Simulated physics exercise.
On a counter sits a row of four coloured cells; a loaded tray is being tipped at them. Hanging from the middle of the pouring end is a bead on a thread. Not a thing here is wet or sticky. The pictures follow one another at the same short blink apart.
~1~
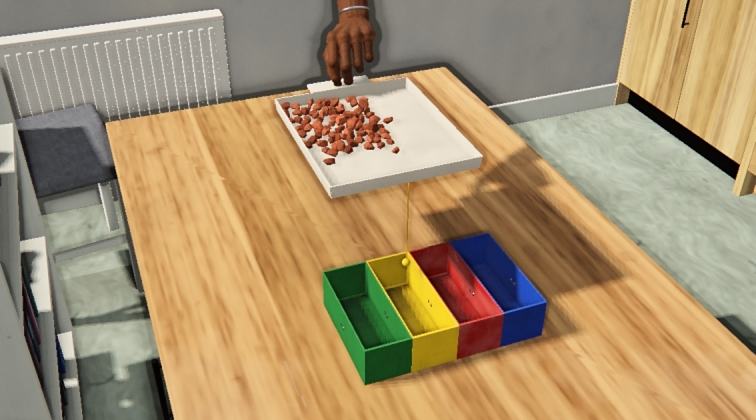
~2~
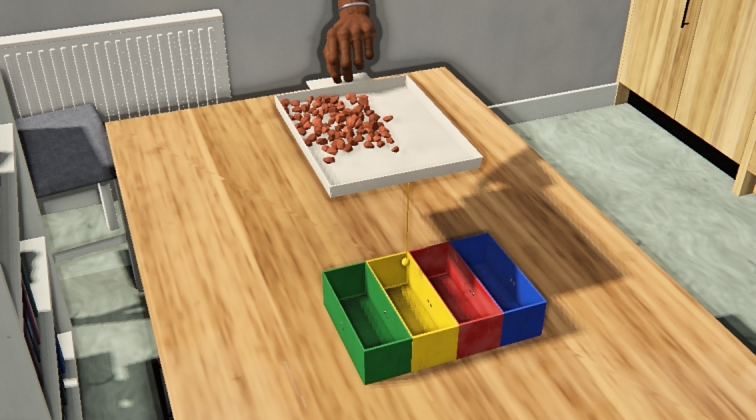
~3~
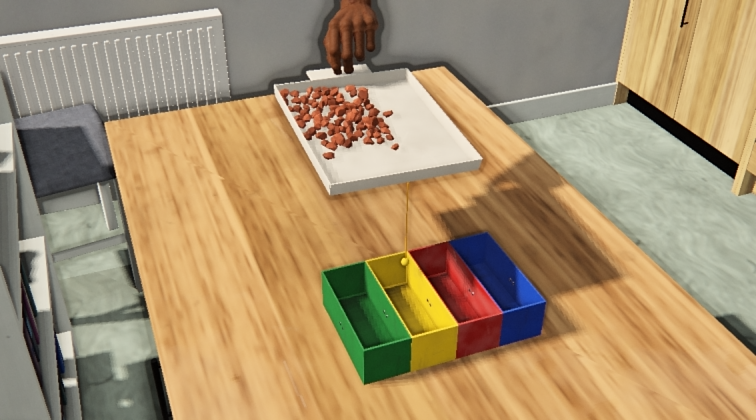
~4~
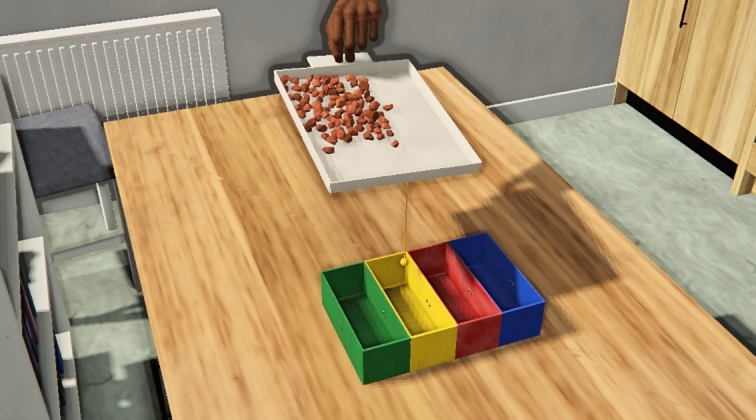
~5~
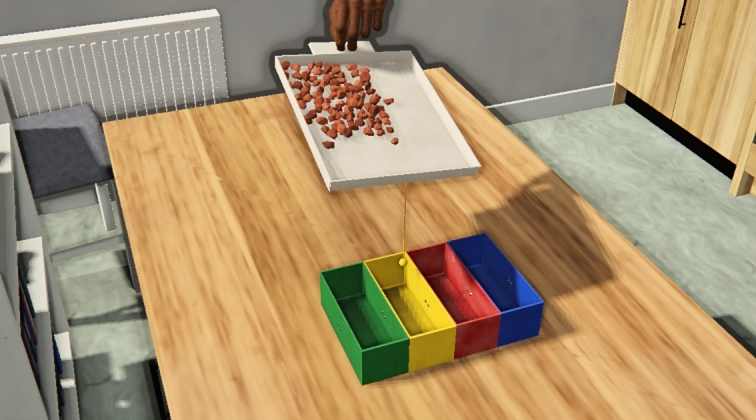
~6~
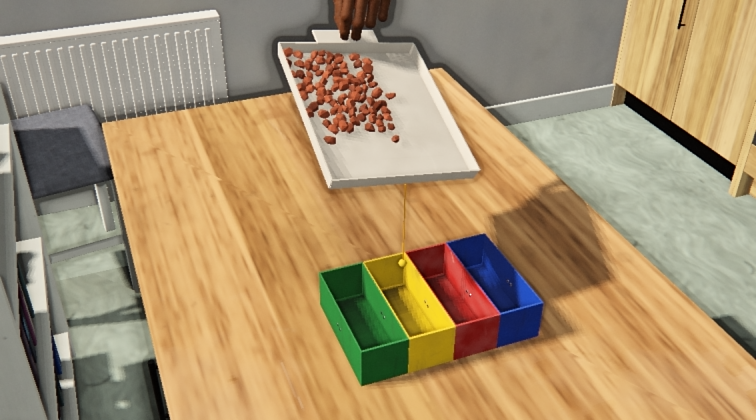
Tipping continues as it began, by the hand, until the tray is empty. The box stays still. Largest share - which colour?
Blue cell.
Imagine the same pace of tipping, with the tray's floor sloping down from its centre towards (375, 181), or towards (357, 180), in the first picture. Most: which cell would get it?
Try A: The green one / try B: The green one.
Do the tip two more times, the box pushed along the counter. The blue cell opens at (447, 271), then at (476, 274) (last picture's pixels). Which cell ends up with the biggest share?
You'd see the blue cell win the first time and blue win the second.
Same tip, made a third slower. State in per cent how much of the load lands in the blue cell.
I'd expect close to 50 per cent.
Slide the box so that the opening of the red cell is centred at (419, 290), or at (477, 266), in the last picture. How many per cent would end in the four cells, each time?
You'd get about 60 per cent first and about 100 per cent second.
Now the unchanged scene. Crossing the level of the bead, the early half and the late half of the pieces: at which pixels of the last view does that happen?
Half one: (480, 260), half two: (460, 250).
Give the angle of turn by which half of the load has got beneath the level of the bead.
Around 90° at that moment.
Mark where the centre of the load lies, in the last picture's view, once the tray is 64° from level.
Centre estimate: (444, 165).
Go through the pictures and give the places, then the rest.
In the first picture, corners of the pouring end (331, 186) and (480, 156), level; middle of the load (341, 128), bits of crushed brick; bead on its thread (406, 262); green cell (388, 358); yellow cell (435, 345); red cell (480, 333); blue cell (523, 321).
In the second picture, corners of the pouring end (331, 185) and (480, 156), level; middle of the load (341, 126).
In the third picture, corners of the pouring end (331, 183) and (480, 158), tipped barely, lowest at the right corner; middle of the load (340, 120).
In the fourth picture, corners of the pouring end (332, 182) and (480, 161), tipped a little, lowest at the right corner; middle of the load (341, 112).
In the fifth picture, corners of the pouring end (332, 180) and (479, 165), tipped clearly, lowest at the right corner; middle of the load (341, 104).
In the sixth picture, corners of the pouring end (333, 179) and (478, 169), tipped clearly, lowest at the right corner; middle of the load (343, 97); green cell (385, 359); yellow cell (431, 346); red cell (476, 334); blue cell (520, 322).
Just after the last frame, tray tipped steeply; the larger part on the tray; about a tenth falling or outside the box.
A moment on, tray tipped past a quarter turn; roughly a third on the tray; roughly a third in the blue cell; roughly a quarter in the red cell; about a tenth falling or outside the box.
Further on, tray tipped past a quarter turn; roughly half in the blue cell; roughly a third in the red cell; about a tenth falling or outside the box.
When it is over, tray tipped past a quarter turn; roughly half in the blue cell; roughly a third in the red cell; not one in the green cell; not one in the yellow cell; about a tenth outside the box.
